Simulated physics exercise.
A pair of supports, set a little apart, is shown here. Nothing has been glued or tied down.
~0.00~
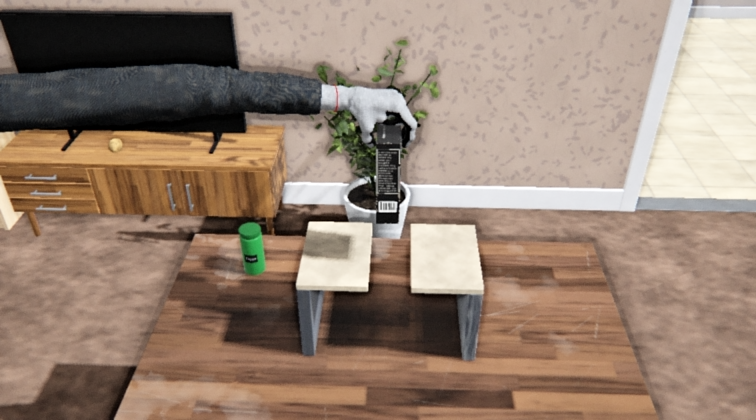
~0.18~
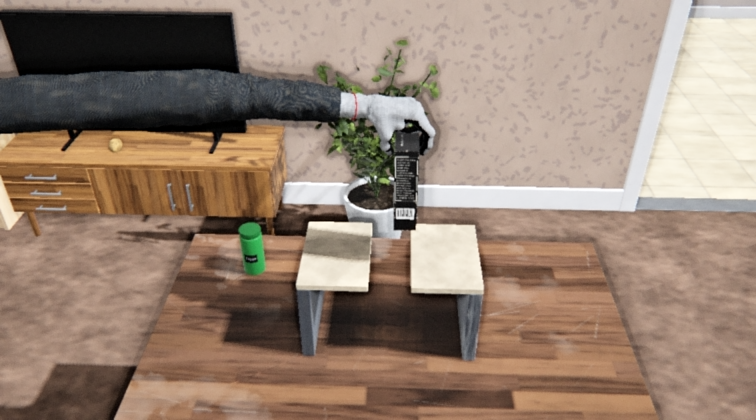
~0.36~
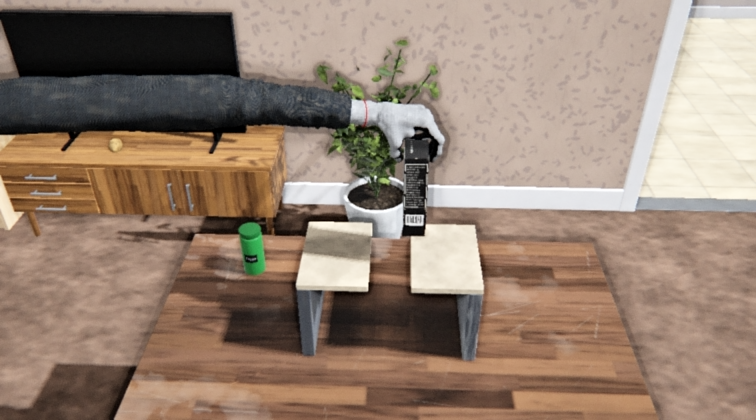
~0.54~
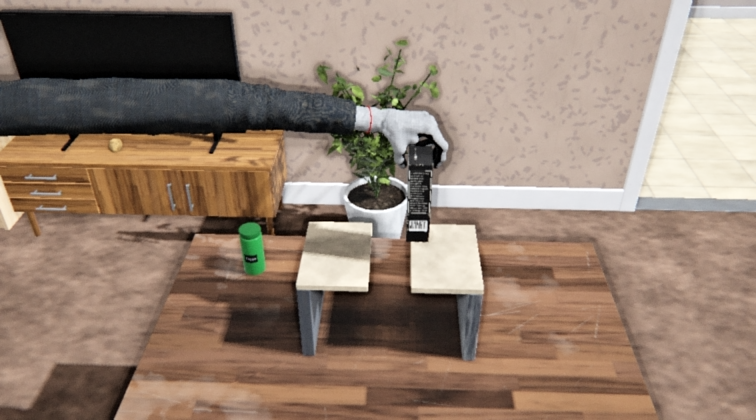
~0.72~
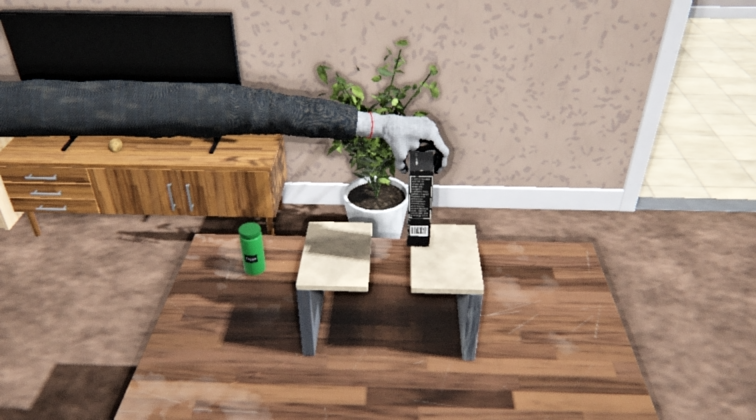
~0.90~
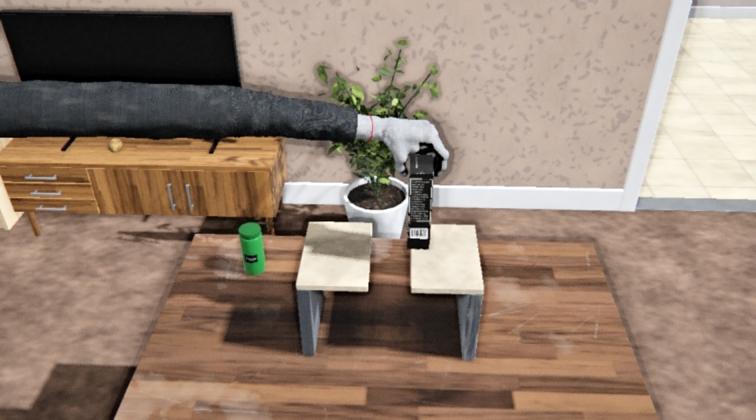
A black packet, gripped from above by a gloved hand, moved a short way right and slightly down near two pale-topped supports, then stayed still while a green jar stood untouched on the left.
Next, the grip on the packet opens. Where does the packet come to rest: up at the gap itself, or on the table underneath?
Chances are it won't go through.
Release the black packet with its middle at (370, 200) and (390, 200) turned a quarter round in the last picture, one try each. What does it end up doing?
First it gets held up, second it gets held up.
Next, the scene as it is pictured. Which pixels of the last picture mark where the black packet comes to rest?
End point in the final view: About (419, 219).
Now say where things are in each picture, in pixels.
Being brought over the gap; black packet (389, 173); green jar (252, 249), in the first picture.
Being brought over the gap; black packet (406, 180); green jar (252, 249), in the second picture.
Being brought over the gap; black packet (415, 187); green jar (252, 249), in the third picture.
Being brought over the gap; black packet (419, 193); green jar (252, 249), in the fourth picture.
Being brought over the gap; black packet (420, 198); green jar (252, 249), in the fifth picture.
Held still over the gap; black packet (420, 201); green jar (252, 249), in the sixth picture.
By 1.10 s, black packet moved a little near (419, 218).
By 1.20 s, black packet resting near (420, 220).
When it is over (1.9 s), moved from the start, black packet; green jar as before. End places, in pixels of the last picture, black packet near (419, 219). The packet lodges.
